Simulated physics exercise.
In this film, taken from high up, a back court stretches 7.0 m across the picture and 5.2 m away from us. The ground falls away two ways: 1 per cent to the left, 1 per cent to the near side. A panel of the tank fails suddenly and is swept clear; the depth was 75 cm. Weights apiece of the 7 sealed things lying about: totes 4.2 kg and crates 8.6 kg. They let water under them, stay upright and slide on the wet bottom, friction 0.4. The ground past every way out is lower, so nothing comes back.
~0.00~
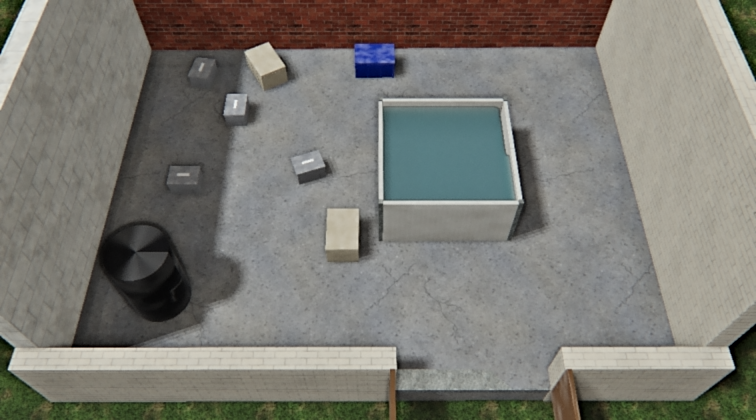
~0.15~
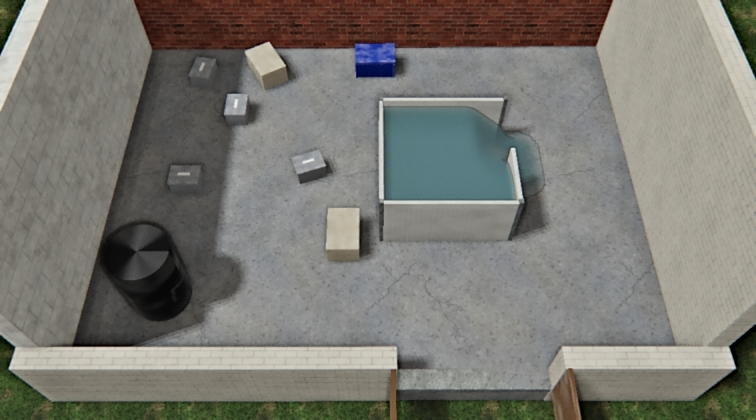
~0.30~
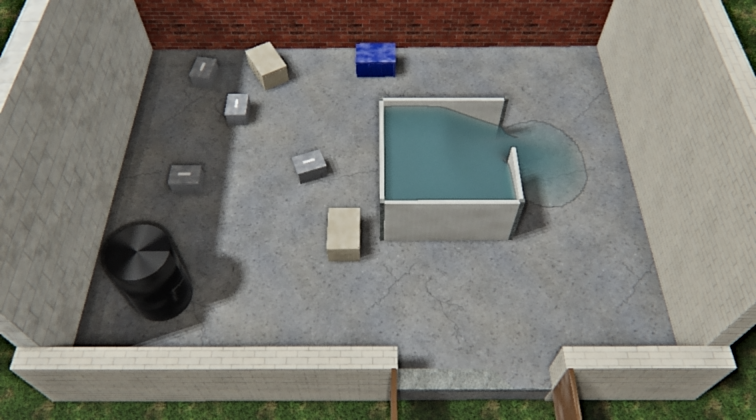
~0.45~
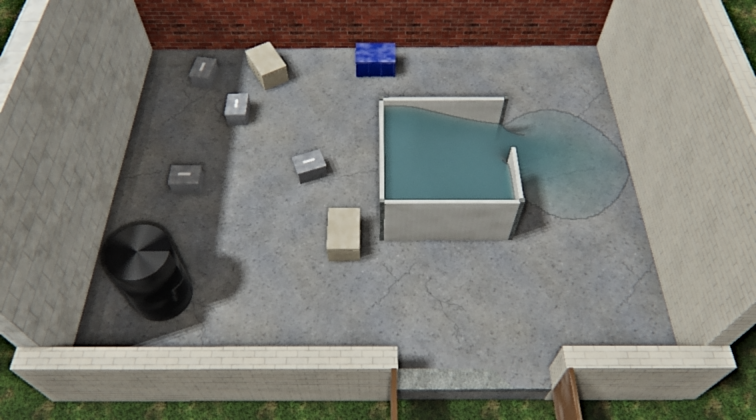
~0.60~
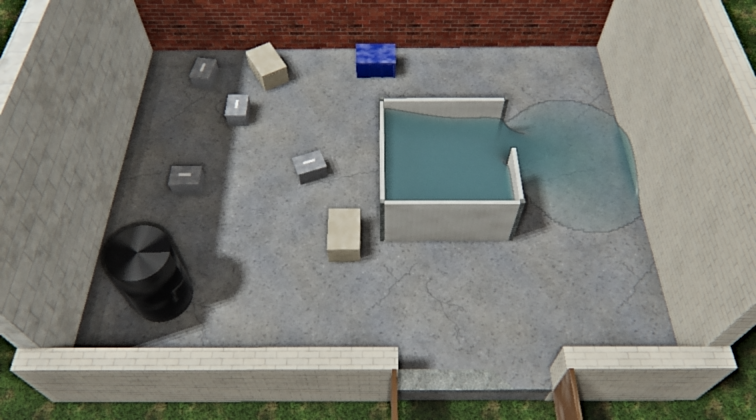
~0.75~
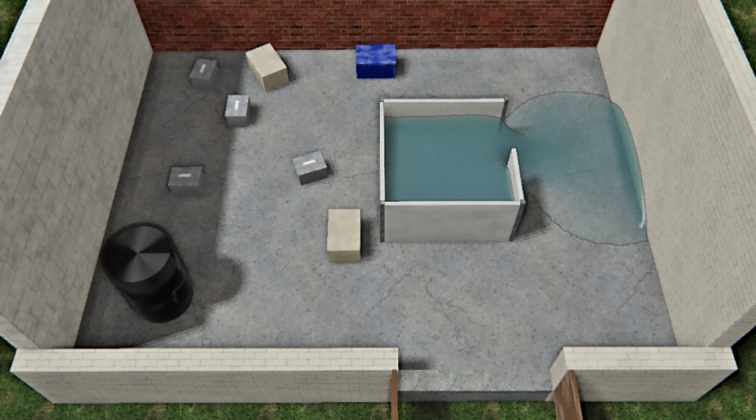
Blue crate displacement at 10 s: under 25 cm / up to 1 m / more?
It will move a long way.
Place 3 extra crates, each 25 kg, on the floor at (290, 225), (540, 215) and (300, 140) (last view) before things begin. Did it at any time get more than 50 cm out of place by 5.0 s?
From first to last: Does not reach it, does not reach it, does not reach it.
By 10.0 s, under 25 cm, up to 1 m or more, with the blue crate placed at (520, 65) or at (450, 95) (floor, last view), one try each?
From the first spot it goes a long way, and from the second it goes a long way.
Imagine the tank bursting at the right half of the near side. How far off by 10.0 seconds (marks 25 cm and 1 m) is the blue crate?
Afterwards the blue crate stays almost motionless.
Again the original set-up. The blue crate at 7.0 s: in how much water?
About 7 cm.
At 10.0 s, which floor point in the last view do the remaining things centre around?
It sits at about (201, 221).
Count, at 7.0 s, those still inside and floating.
At that moment it comes to 5.
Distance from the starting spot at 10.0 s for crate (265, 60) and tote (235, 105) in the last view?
First 250 cm, then 250 cm.
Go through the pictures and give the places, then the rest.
The blue crate at (375, 53) rests on the ground; 2.5 m2 under water; 0 of 7 have shifted, in the first frame.
The blue crate at (375, 53) rests on the ground; water covers 3.0 m2; 0 of 7 have shifted, in the second frame.
The blue crate at (376, 53) rests on the ground; 3.9 m2 under water; 0 of 7 have shifted, in the third frame.
The blue crate at (376, 52) rests on the ground; water covers 4.9 m2; 0 of 7 have shifted, in the fourth frame.
The blue crate at (376, 53) rests on the ground; 5.7 m2 under water; 0 of 7 have shifted, in the fifth frame.
The blue crate at (376, 54), on the bottom; water covers 6.2 m2; 0 of 7 have shifted, in the sixth frame.
After 2.0 s the blue crate is near (376, 54), 0.0 m from its start, aground; 0 of 7 are out; 0 afloat.
After 4.5 s the blue crate is near (253, 83), 1.9 m from its start, afloat; 0 of 7 are out; 1 afloat.
After 7.0 s the blue crate is near (153, 159), 3.6 m from its start, afloat; 0 of 7 are out; 5 afloat.
After 10.0 s the blue crate is near (154, 228), 4.1 m from its start, afloat; 0 of 7 are out; 6 afloat.
